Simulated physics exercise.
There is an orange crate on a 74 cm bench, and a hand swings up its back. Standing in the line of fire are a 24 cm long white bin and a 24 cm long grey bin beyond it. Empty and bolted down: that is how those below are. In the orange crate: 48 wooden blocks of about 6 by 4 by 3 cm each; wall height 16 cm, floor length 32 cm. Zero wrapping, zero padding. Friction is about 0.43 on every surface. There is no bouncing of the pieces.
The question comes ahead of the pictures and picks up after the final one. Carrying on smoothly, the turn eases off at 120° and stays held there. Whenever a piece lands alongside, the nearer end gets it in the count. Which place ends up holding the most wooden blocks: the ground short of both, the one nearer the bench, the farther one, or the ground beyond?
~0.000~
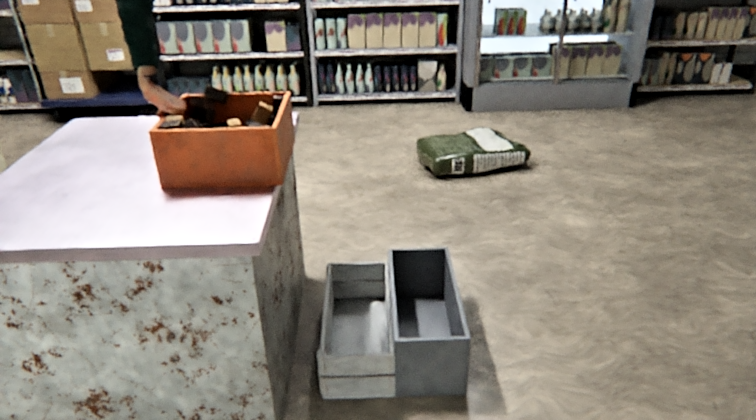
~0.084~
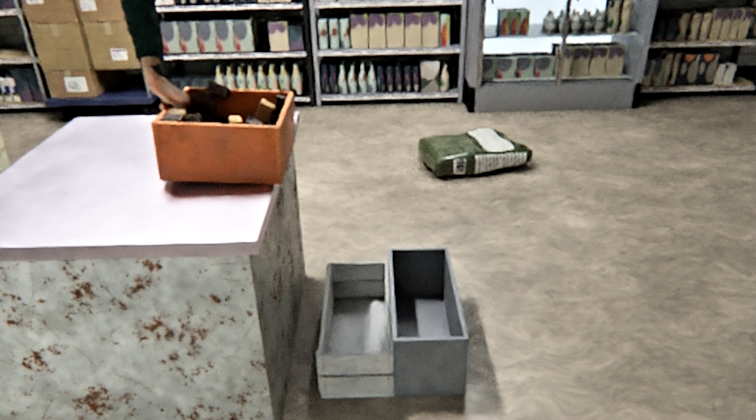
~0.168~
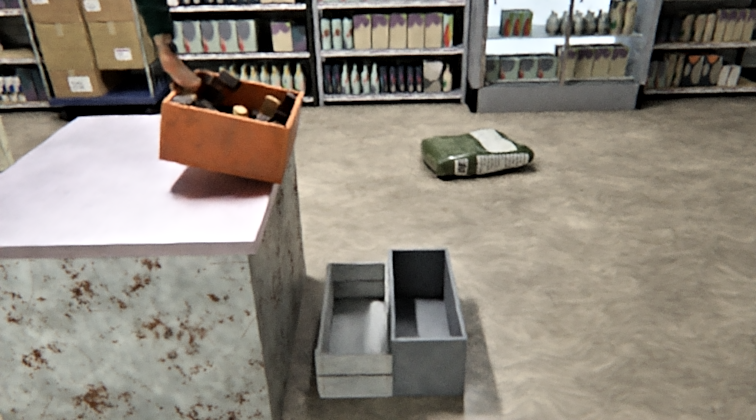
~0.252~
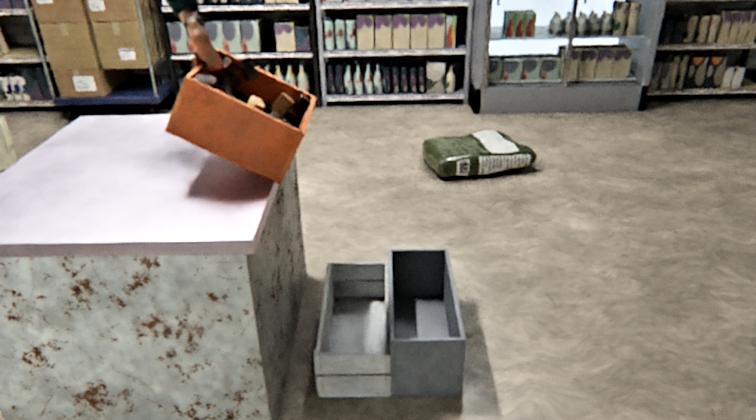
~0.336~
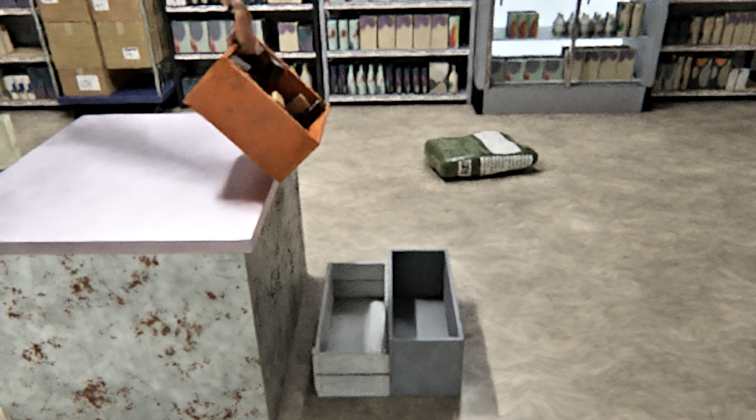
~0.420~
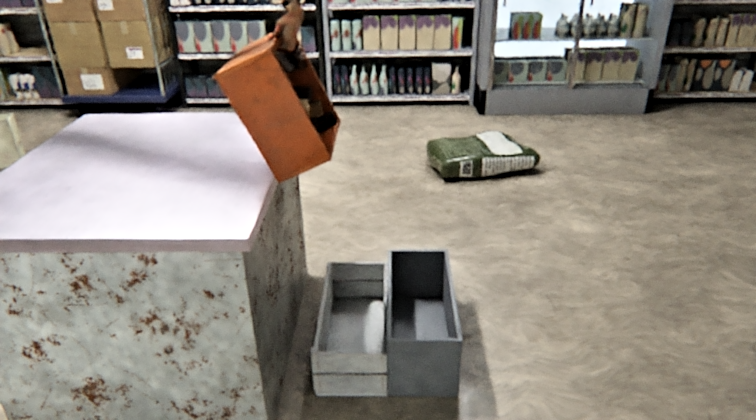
Farther.
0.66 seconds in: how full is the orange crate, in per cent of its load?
Roughly 70 percent.
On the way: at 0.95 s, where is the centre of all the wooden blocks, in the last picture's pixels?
(403, 289).
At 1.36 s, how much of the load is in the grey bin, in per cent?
By that time, roughly 65 percent.
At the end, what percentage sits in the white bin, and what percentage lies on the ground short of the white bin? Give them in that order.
15 and 0 %.
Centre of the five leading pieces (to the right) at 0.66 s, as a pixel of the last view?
Their centre is around (396, 166).
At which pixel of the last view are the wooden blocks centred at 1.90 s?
Look near pixel (424, 335).
After 0.66 s, tilt 111°; 33 still in the orange crate and 15 in the air.
After 0.95 s, tilt 120°; 7 still in the orange crate, 2 in the white bin, 16 in the grey bin, 4 on the ground beyond the grey bin and 19 in the air.
After 1.36 s, tilt 120°; 7 in the white bin, 31 in the grey bin, 7 on the ground beyond the grey bin and 3 in the air.
When it is over (at 1.90 s), 8 in the white bin, 33 in the grey bin and 7 on the ground beyond the grey bin.
